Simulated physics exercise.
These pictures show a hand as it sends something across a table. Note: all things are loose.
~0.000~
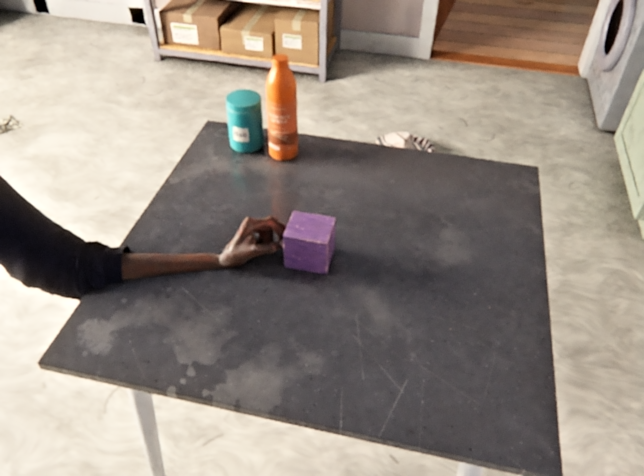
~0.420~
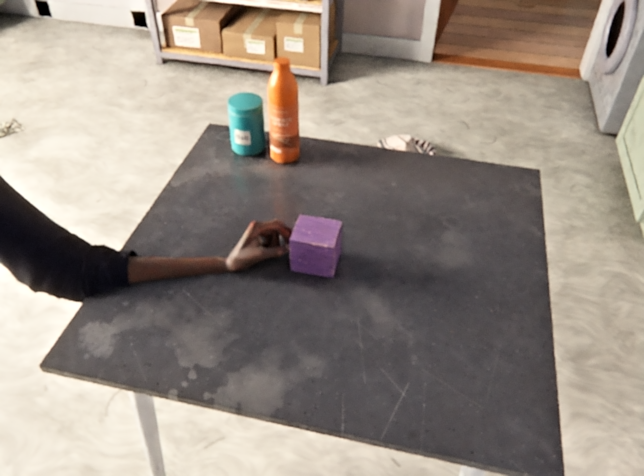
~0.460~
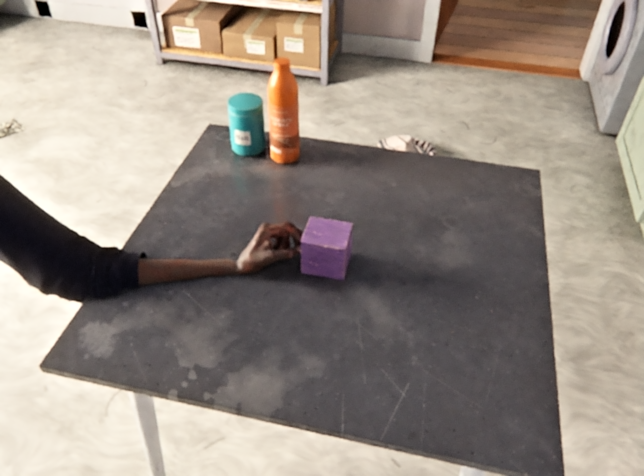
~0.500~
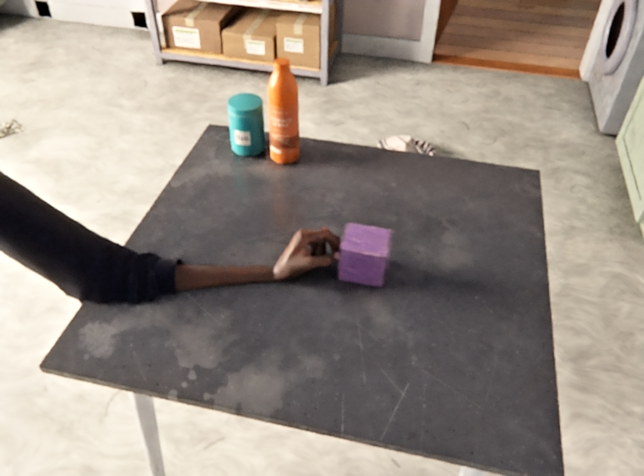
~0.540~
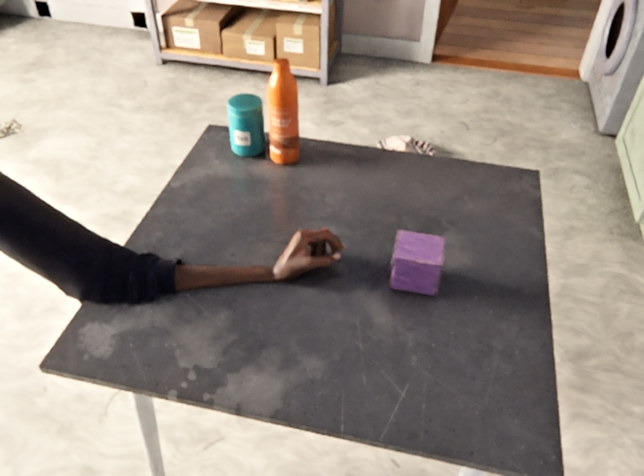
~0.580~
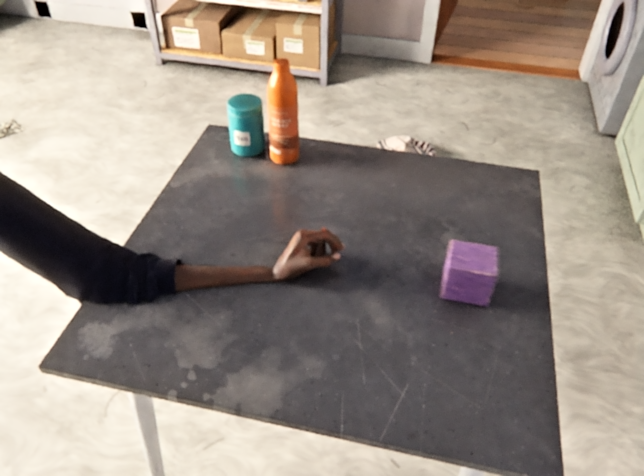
We see a hand push a purple block to the right across a dark table, near a teal container and an orange bottle; the hand then stays still while the block slides on toward the right side, away from the fingers.
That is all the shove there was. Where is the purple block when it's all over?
Goes off.
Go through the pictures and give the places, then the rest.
Under the hand; purple block (310, 243), in the first frame.
Under the hand; purple block (316, 246), in the second frame.
Under the hand; purple block (327, 248), in the third frame.
Purple block (365, 255), in the fourth frame.
Purple block (417, 263) shifted about its own width, in the fifth frame.
Purple block (469, 273) shifted well along, in the sixth frame.
After 0.78 s, purple block now off the table.
After 0.98 s, things are still on the move.
After 1.18 s, as before.
In the end (1.3 s), off the table, purple block.
